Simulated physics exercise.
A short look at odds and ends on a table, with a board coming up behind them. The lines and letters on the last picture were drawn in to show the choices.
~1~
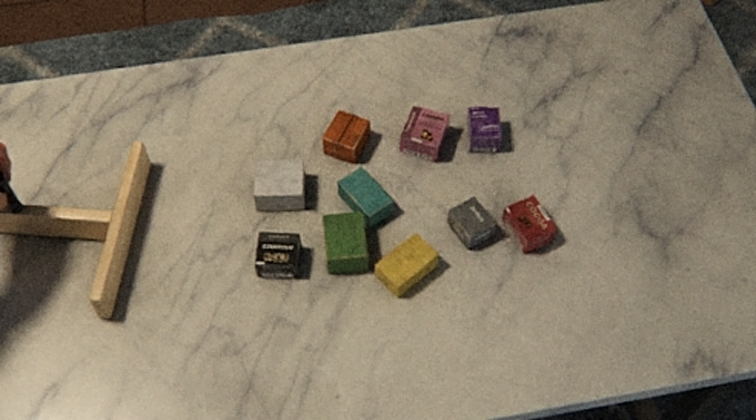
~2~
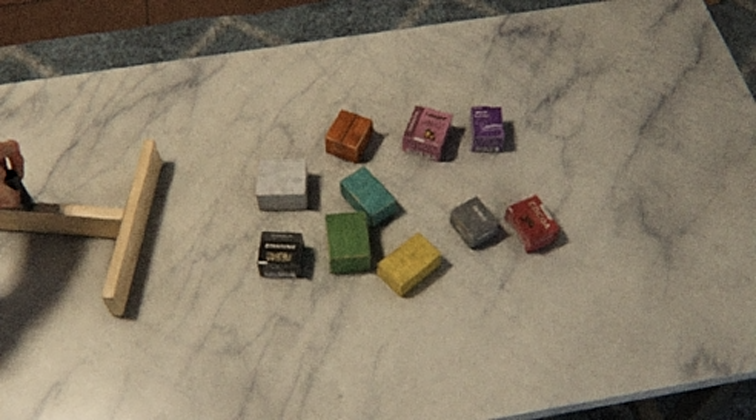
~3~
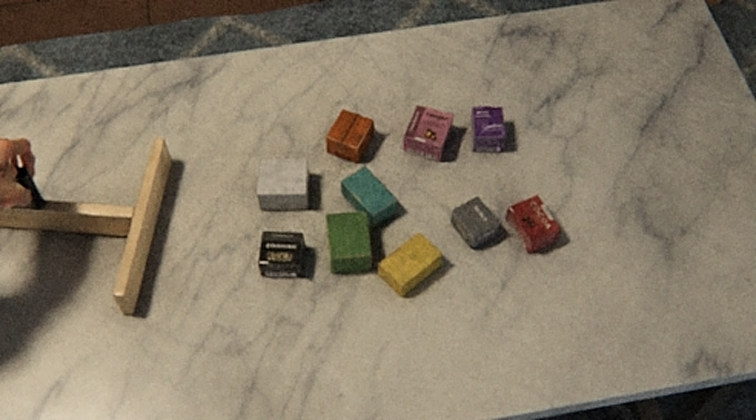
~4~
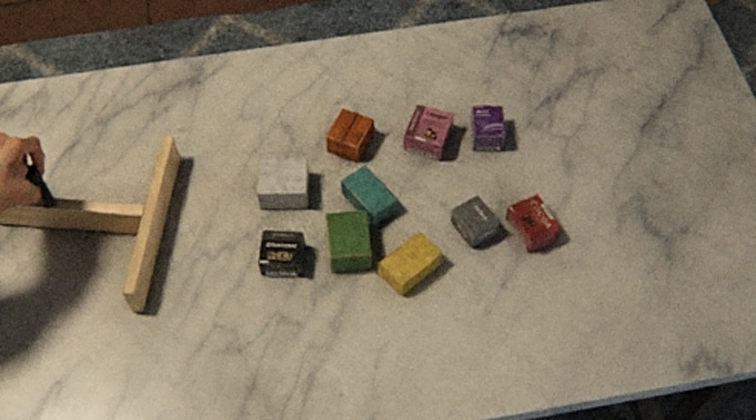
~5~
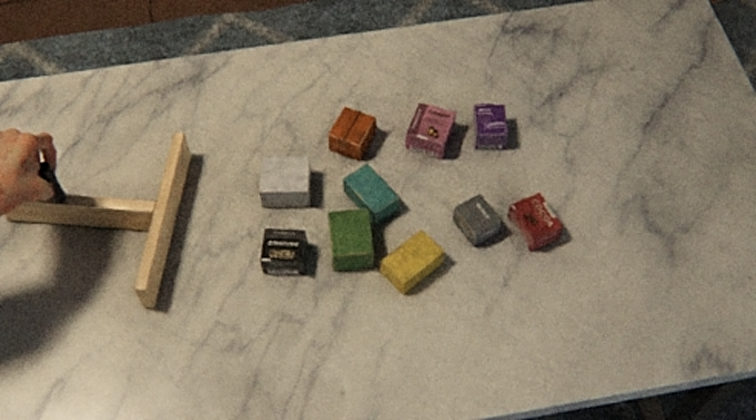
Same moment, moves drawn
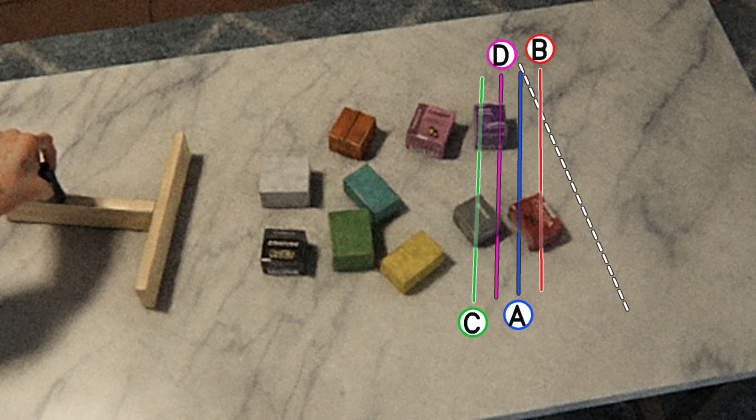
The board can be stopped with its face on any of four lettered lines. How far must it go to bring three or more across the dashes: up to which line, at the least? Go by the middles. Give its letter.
Stop at D.
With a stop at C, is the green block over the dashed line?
No.
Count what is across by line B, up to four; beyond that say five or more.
Five or more.
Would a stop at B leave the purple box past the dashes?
By then, yes.
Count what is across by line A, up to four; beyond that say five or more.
Five or more.
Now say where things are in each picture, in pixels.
The first picture shows pink packet (425, 134); white block (281, 185); green block (346, 242).
The second picture shows board (129, 214); orange box (349, 136).
The third picture shows board (140, 212); purple box (488, 129).
The fourth picture shows board (149, 210); yellow block (411, 263).
The fifth picture shows board (161, 207); black packet (284, 252); pink packet (430, 131); white block (286, 182).
On the marked copy, A at (520, 175); B at (541, 172); C at (478, 181); D at (499, 178); the dashed line at (569, 176).
With D. Early on, board (284, 188); red packet (535, 222); purple box (490, 127); none across.
Further on, board (404, 170); purple box (505, 126); red packet (543, 223); none across.
At the end, board (498, 155); purple box (592, 114); red packet (632, 211); five across.
As for the rest, A gets five across, but is farther than needed; B gets eight across, but is farther than needed; C gets only two across.
